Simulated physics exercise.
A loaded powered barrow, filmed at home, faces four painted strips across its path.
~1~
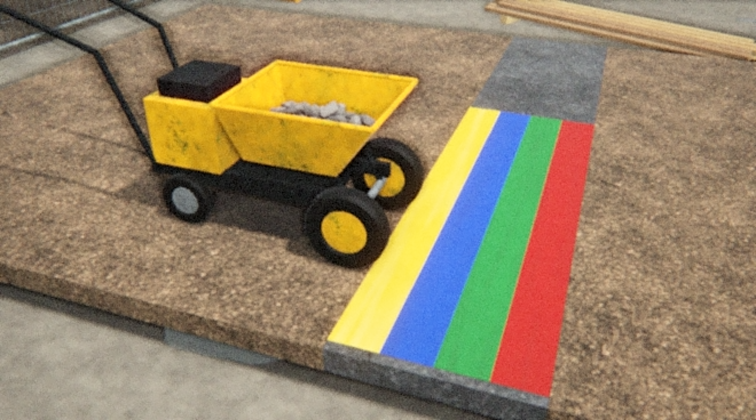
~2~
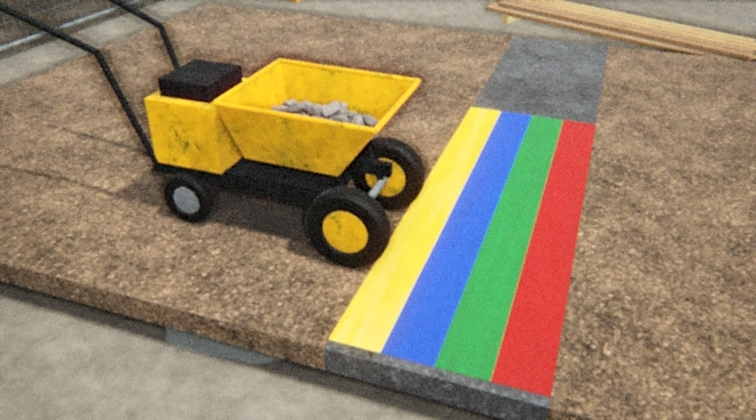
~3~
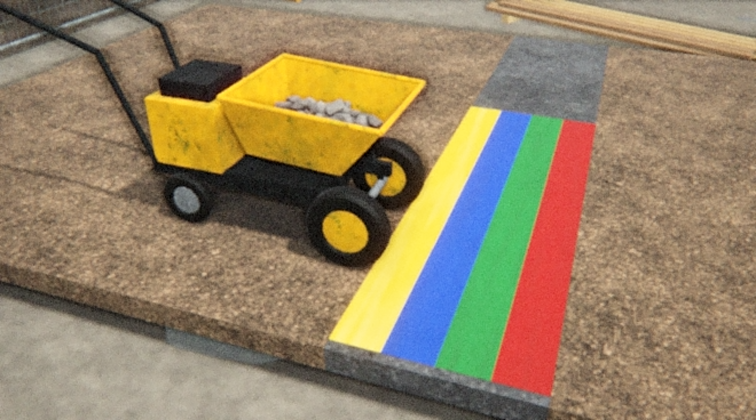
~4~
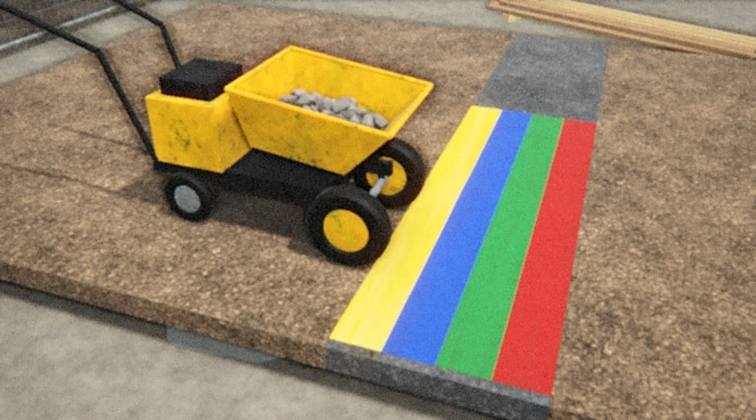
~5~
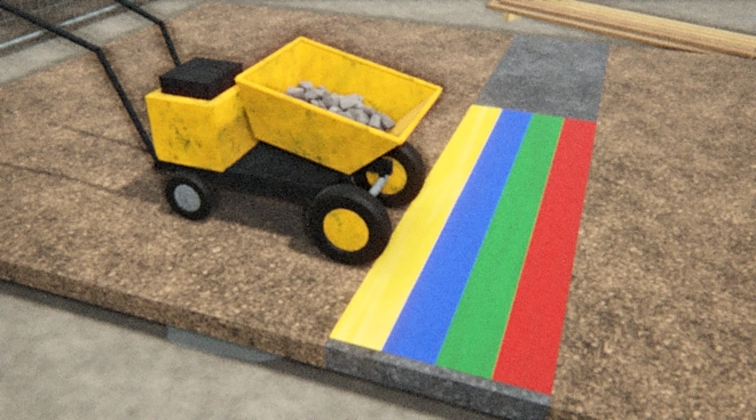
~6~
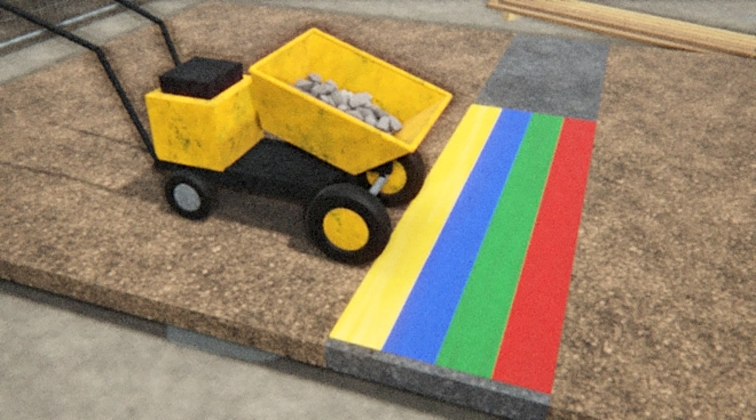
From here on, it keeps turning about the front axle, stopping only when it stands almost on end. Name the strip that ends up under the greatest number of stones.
That would be the green strip.
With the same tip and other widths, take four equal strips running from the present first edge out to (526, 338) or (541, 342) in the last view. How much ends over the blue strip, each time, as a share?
I'd estimate some 10 per cent, and then some 10 per cent.
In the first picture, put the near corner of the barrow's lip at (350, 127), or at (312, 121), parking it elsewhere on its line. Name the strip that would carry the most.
Green at the first place, then blue at the second.
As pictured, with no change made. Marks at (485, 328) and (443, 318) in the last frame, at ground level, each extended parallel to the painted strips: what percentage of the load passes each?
Roughly 60 per cent, then roughly 100 per cent.
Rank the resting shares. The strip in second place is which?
Next in line comes that red strip.
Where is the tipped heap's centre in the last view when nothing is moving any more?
Close to (519, 258) in the last view.
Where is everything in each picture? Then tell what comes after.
In the first frame, lip of the skip (372, 131), level; top of the load (326, 128), broken stones; yellow strip (378, 301); blue strip (427, 312); green strip (478, 324); red strip (531, 337).
In the second frame, lip of the skip (375, 131), level; top of the load (328, 127).
In the third frame, lip of the skip (381, 133), tipped barely; top of the load (318, 122).
In the fourth frame, lip of the skip (389, 136), tipped a little; top of the load (307, 115).
In the fifth frame, lip of the skip (400, 142), tipped a little; top of the load (301, 108).
In the sixth frame, lip of the skip (411, 150), tipped clearly; top of the load (309, 102); yellow strip (380, 298); blue strip (428, 309); green strip (479, 322); red strip (532, 334).
Just after the last frame, skip tipped steeply; every one in the skip.
A moment on, skip tipped right over; almost all in the skip; about a tenth over the green strip; just a few over the red strip.
Further on, skip tipped right over; about a tenth in the skip; just a few over the blue strip; roughly half over the green strip; roughly a quarter over the red strip; about a tenth off the paint.
When it is over, skip tipped right over; not one over the yellow strip; about a tenth over the blue strip; roughly half over the green strip; roughly a third over the red strip; about a tenth off the paint.
